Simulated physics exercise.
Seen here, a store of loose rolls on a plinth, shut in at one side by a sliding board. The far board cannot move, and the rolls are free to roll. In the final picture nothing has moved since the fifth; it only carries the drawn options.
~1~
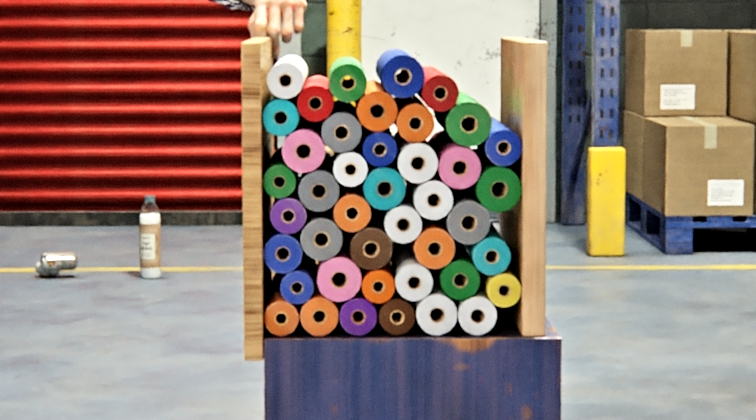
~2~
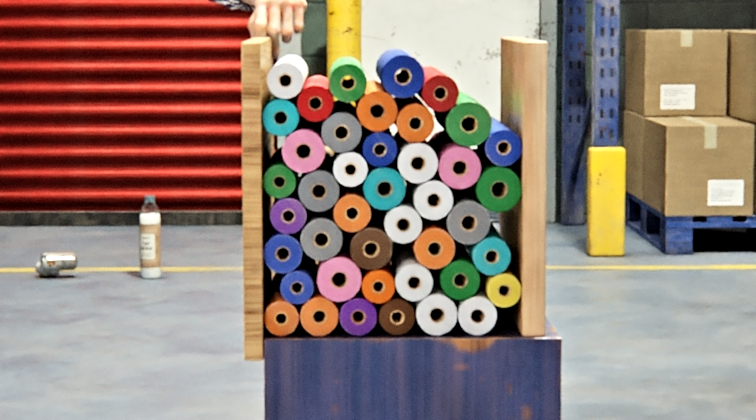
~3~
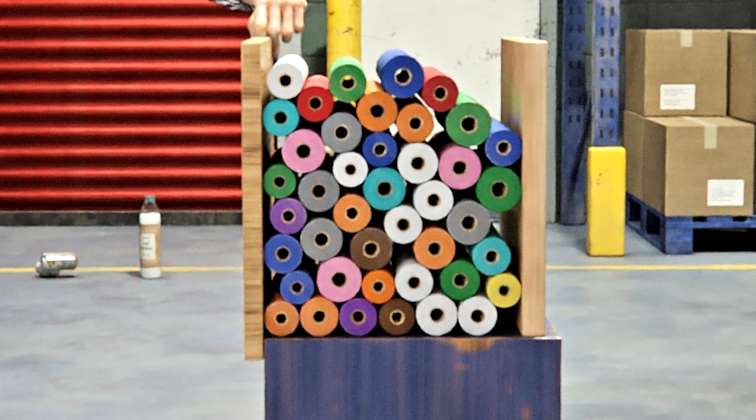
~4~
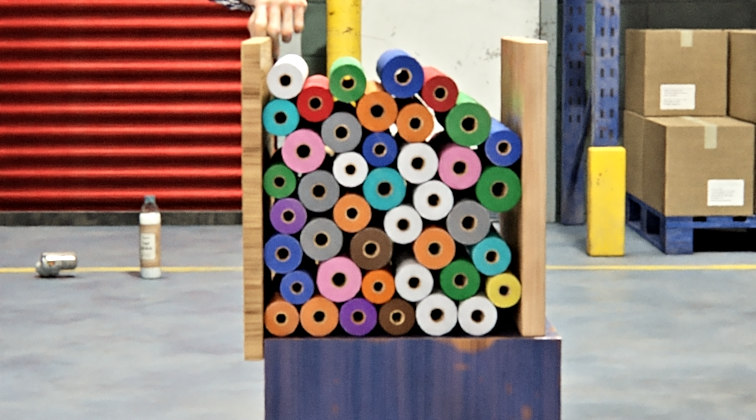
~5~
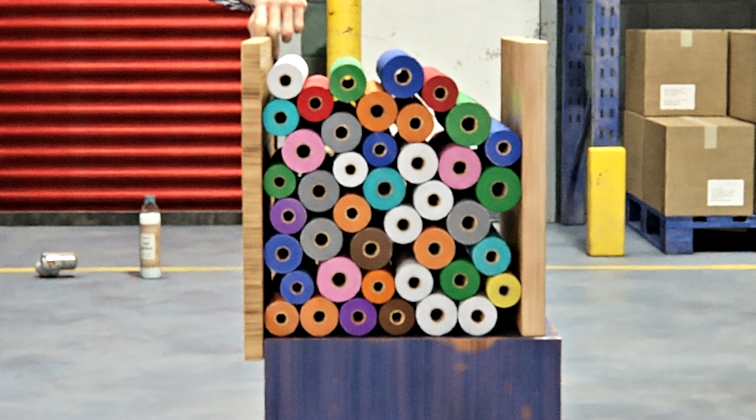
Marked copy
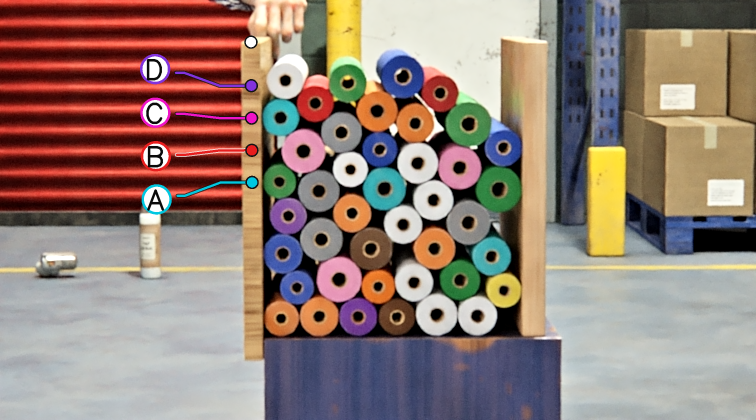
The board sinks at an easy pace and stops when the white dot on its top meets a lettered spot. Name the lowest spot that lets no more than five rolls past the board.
Stop at A.
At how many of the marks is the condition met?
Four of the four.
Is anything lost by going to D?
At D: No.
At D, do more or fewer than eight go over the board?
At D, fewer than eight.
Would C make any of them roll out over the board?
No.
On the marked copy, A at (252, 183); B at (252, 150); C at (251, 118); D at (251, 86); the white dot at (251, 42).
With A. Early on, top of the board (262, 110).
Further on, top of the board (262, 182).
At the end, top of the board (262, 182), four out over the board.
As for the rest, B one out over the board; C none out over the board; D none out over the board.
